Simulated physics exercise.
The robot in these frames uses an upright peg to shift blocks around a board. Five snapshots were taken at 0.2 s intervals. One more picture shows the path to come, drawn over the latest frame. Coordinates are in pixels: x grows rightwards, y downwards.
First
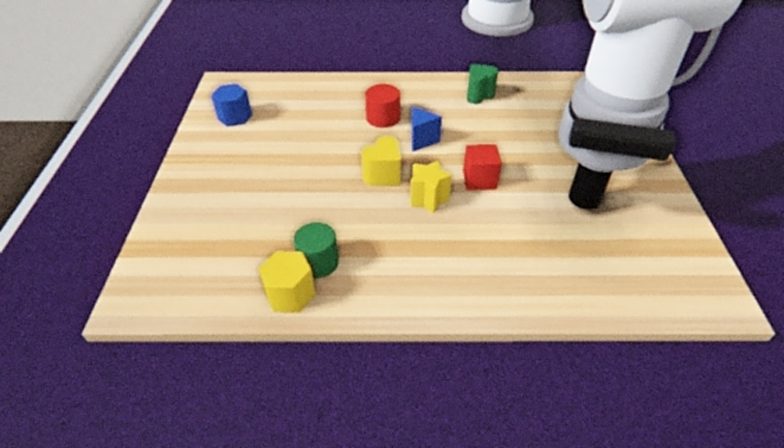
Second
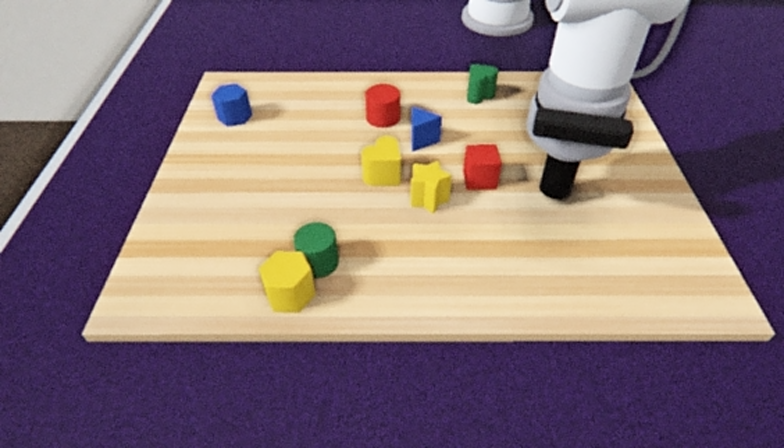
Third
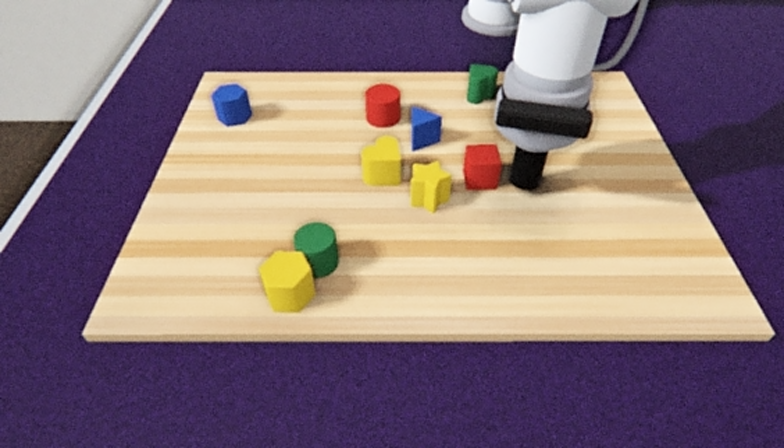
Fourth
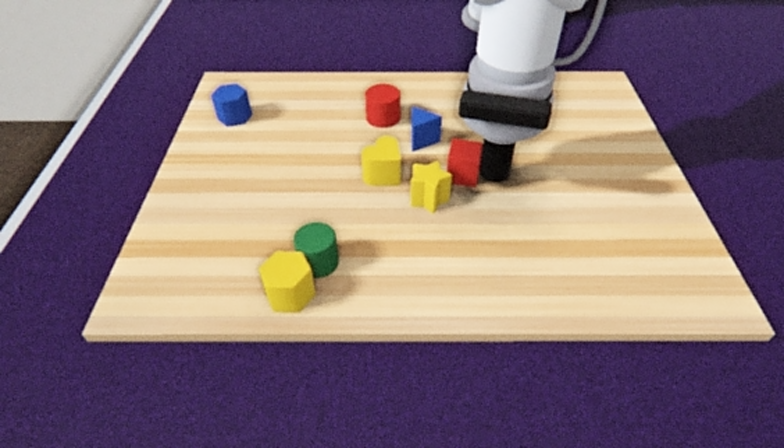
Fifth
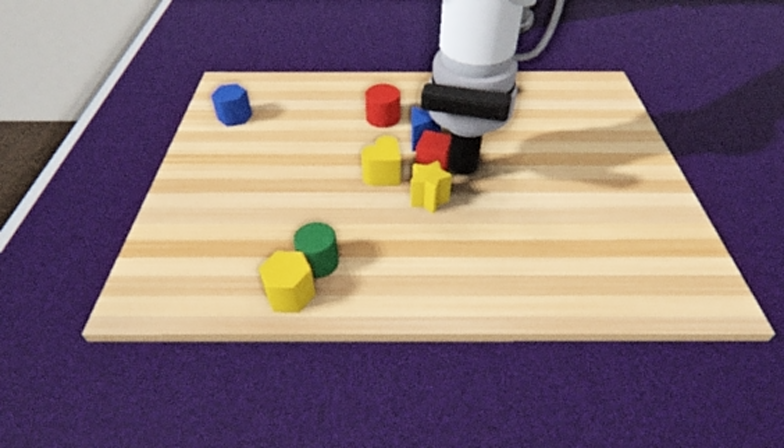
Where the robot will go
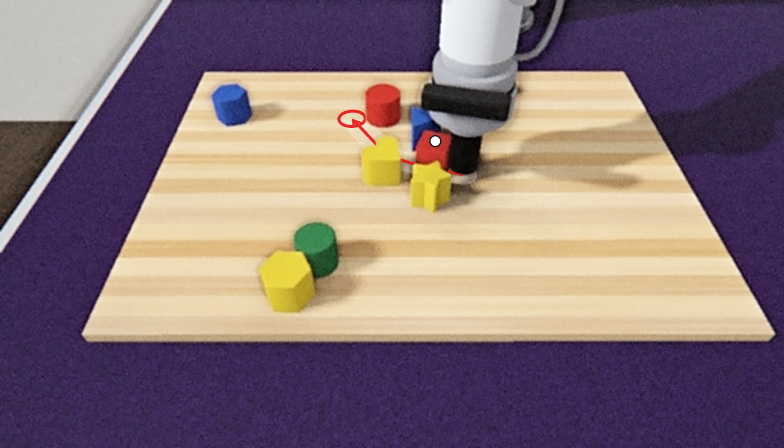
A white robot arm with a black upright peg slides leftward from the right side of a pale striped wooden board, reaches the red block near the middle and pushes it left, slightly away from the viewer, toward the blue triangle. Red, blue, green and yellow blocks otherwise sit still, the yellow hexagon and green cylinder nearest. The fixed view looks down on the board over purple cloth.
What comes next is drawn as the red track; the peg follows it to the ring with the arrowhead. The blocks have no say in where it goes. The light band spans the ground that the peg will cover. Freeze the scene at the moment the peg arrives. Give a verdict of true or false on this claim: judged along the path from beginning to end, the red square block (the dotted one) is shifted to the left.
True
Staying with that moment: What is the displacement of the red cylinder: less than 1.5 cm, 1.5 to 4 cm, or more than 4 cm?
The best fit is under 1.5 cm.
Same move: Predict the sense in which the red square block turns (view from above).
From the top: Counterclockwise.
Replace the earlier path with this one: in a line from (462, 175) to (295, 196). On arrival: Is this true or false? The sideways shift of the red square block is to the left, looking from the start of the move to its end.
My answer: False.
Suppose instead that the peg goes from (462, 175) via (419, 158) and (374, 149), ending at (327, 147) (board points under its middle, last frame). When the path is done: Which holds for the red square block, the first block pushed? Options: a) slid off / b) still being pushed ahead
Answer: B.
Path on the board, from (462, 175) via (412, 163) and (375, 143), ending at (352, 119); the dot is on the red square block.
On the path given first. One third of the way, peg at (412, 154); yellow heart block at (376, 149), turned 30° anticlockwise; red square block at (386, 128), turned 15° clockwise.
Two thirds of the way, peg at (375, 134); yellow heart block at (375, 149), turned 30° anticlockwise; red square block at (347, 111).
At the end, peg at (352, 110); red cylinder at (383, 89); yellow heart block at (375, 149), turned 30° anticlockwise; blue triangular block in place; red square block at (327, 103), turned 45° anticlockwise.
